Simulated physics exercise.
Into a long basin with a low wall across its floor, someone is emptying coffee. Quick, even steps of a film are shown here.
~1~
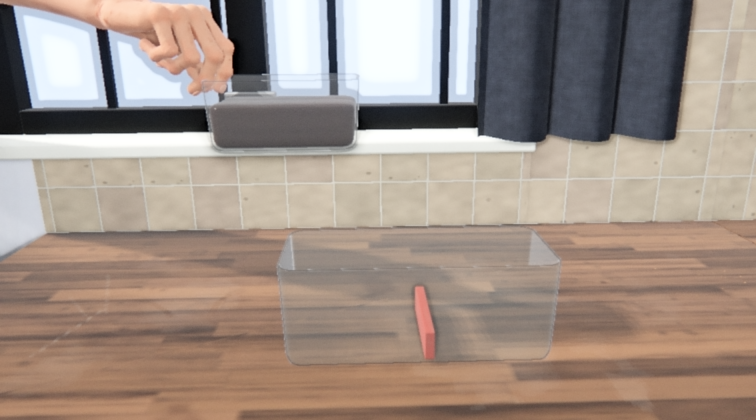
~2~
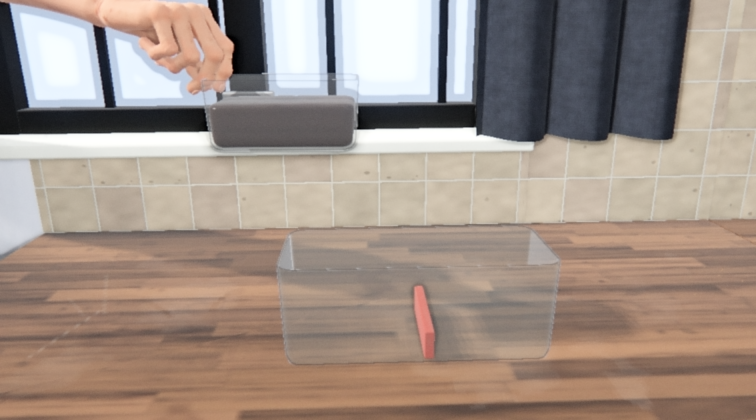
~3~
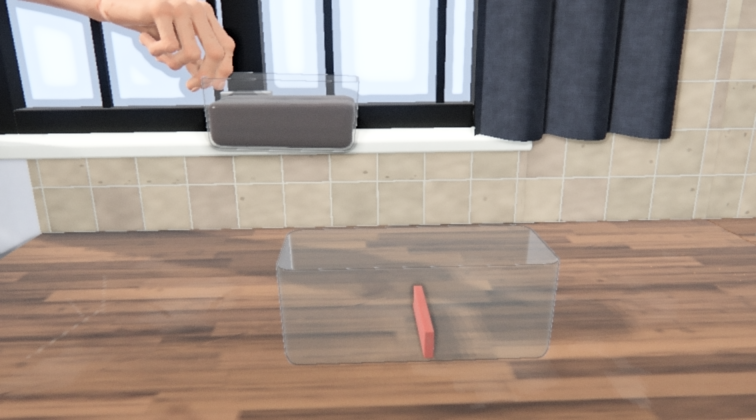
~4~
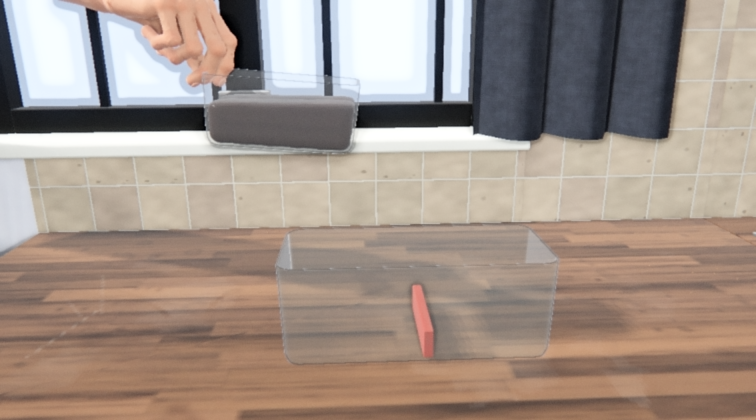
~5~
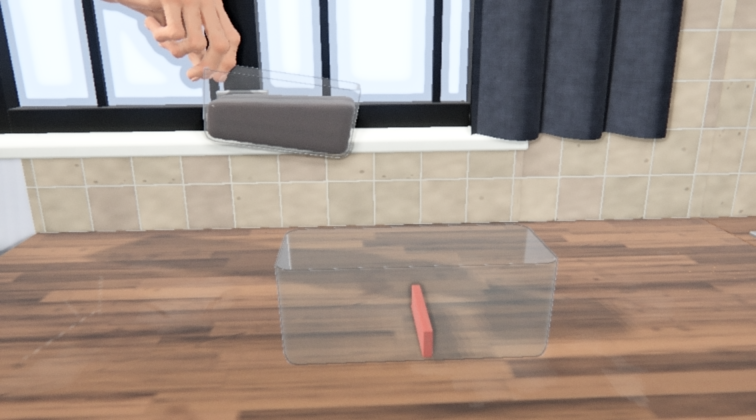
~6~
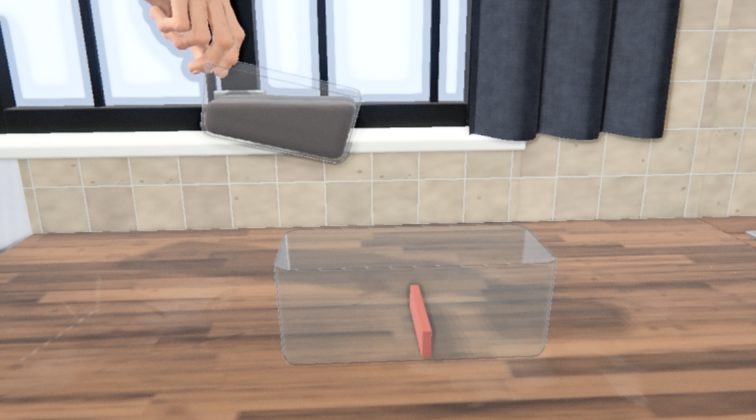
A clear container of dark coffee is held by a hand at the upper left, above a wooden counter seen from the front and slightly above, before a tiled wall and window. Below sits a long, transparent basin with a low red wall across its floor, and navy curtains hang right. The container slowly tilts, its right end dipping slightly, while the view drifts very slightly.
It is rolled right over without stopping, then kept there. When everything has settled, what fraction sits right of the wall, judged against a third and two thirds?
It settles with between one third and two thirds on the right.
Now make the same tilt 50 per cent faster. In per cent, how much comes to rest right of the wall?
About 40 per cent.
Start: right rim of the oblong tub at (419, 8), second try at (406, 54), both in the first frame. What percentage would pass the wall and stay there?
It comes out at around 80 percent and then around 70 percent.
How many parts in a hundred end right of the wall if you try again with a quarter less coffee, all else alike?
Estimate: Close to 25 per cent.
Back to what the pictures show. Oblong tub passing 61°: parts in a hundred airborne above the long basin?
Share in flight: Approx. 35 %.
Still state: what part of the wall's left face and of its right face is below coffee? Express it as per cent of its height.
Roughly 40 left of the wall, roughly 50 right of it.
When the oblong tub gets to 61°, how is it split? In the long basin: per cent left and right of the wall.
Left part: Around 5 %. Right part: Around 10 %.
A moment on, the oblong tub is tipped part way and 50 per cent is still to pour, 6 is left of the wall and 9 right of it.
Next, the oblong tub is tipped on its side and 12 per cent is still to pour, 31 is left of the wall and 48 right of it.
Then the oblong tub is tipped right over and 0 per cent is still to pour, 47 is left of the wall and 49 right of it.
Later the oblong tub is tipped right over and 0 per cent is still to pour, 49 is left of the wall and 49 right of it.
At rest 49 per cent lies left of the wall, 49 right of it and 2 outside.
